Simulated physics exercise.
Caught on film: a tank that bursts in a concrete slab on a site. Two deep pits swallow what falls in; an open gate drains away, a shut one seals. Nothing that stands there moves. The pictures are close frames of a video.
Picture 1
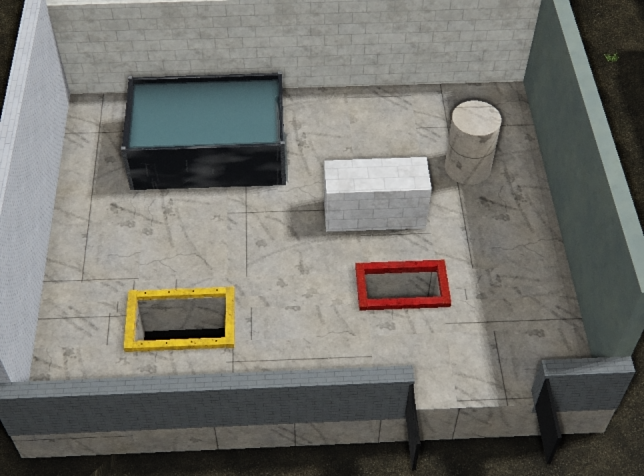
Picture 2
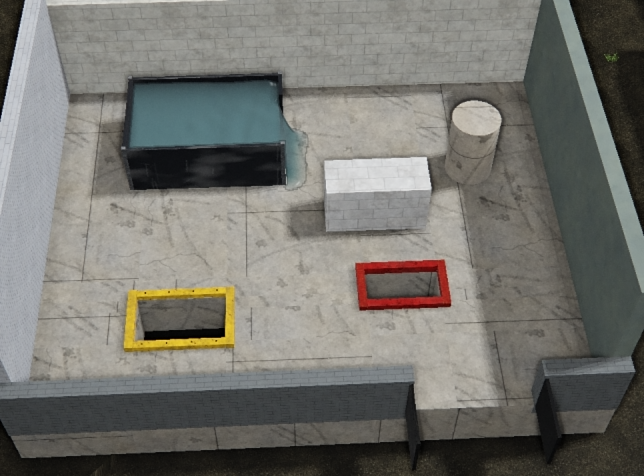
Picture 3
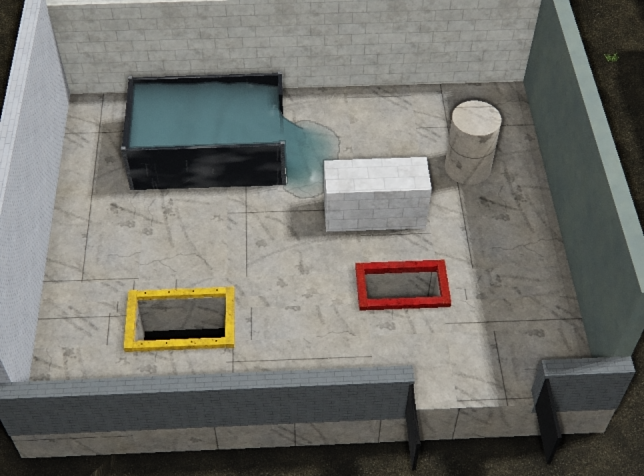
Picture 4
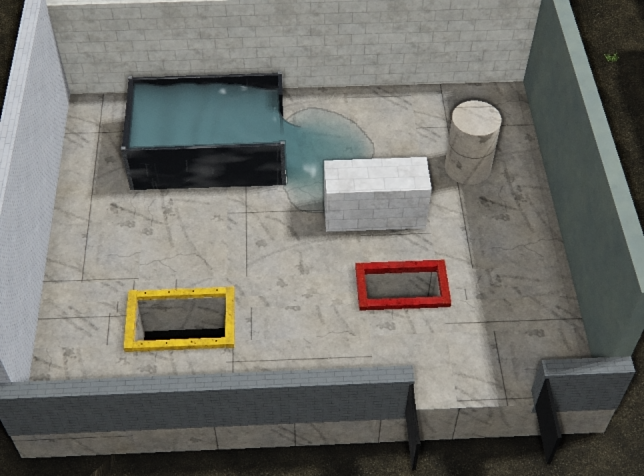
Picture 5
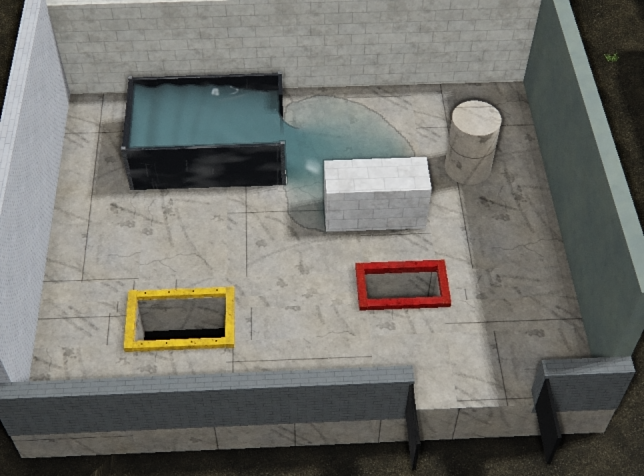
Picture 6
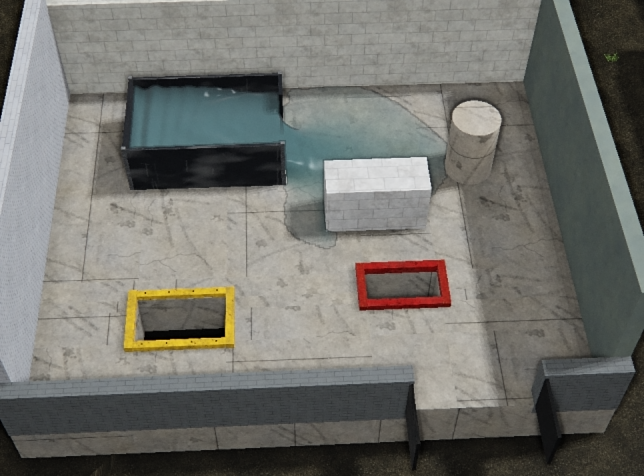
In a walled concrete yard, water pours from a dark tank and spreads around a white block.
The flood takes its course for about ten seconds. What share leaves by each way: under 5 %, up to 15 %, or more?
One by one: The gate takes over 15 %; the yellow pit takes under 5 %; the red pit takes under 5 %.
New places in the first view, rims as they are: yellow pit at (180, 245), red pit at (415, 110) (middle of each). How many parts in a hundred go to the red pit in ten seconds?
Per cent: Red 14.
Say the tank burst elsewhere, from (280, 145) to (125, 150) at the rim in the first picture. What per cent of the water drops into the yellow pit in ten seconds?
In per cent: Yellow 30.
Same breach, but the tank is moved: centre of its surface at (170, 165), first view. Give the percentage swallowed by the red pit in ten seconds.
Per cent: Red 8.
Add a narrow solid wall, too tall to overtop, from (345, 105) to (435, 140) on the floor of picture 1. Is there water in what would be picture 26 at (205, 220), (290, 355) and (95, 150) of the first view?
In turn: Clear, awash, not flooded.
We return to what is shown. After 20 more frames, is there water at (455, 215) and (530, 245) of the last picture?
In that order: Covered, flooded.
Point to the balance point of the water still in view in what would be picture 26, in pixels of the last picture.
At about (380, 176).
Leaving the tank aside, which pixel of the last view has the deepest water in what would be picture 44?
I would point to (587, 364).
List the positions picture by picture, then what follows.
The first frame shows the open tank at (205, 114) is whole and still.
In the second frame, water pours out at (281, 144) and has run to (289, 187).
In the third frame, the front is at (334, 139), out from the gap at (281, 146).
In the fourth frame, the front is at a hidden place, out from the gap at (281, 147).
In the fifth frame, water pours out at (281, 148) and has run to a hidden place.
In the sixth frame, the front is at a hidden place, out from the gap at (281, 148).
A moment on, water covers 25 % of the floor; the gate 0 %, the yellow pit 0 %, the red pit 0 %.
Next, water covers 40 % of the floor; the gate 0 %, the yellow pit 0 %, the red pit 0 %.
Then, water covers 45 % of the floor; the gate 0 %, the yellow pit 0 %, the red pit 0 %.
Later, water covers 60 % of the floor; the gate 11 %, the yellow pit 0 %, the red pit 0 %.
In the end, water covers 85 % of the floor; the gate 25 %, the yellow pit 0 %, the red pit 0 %.
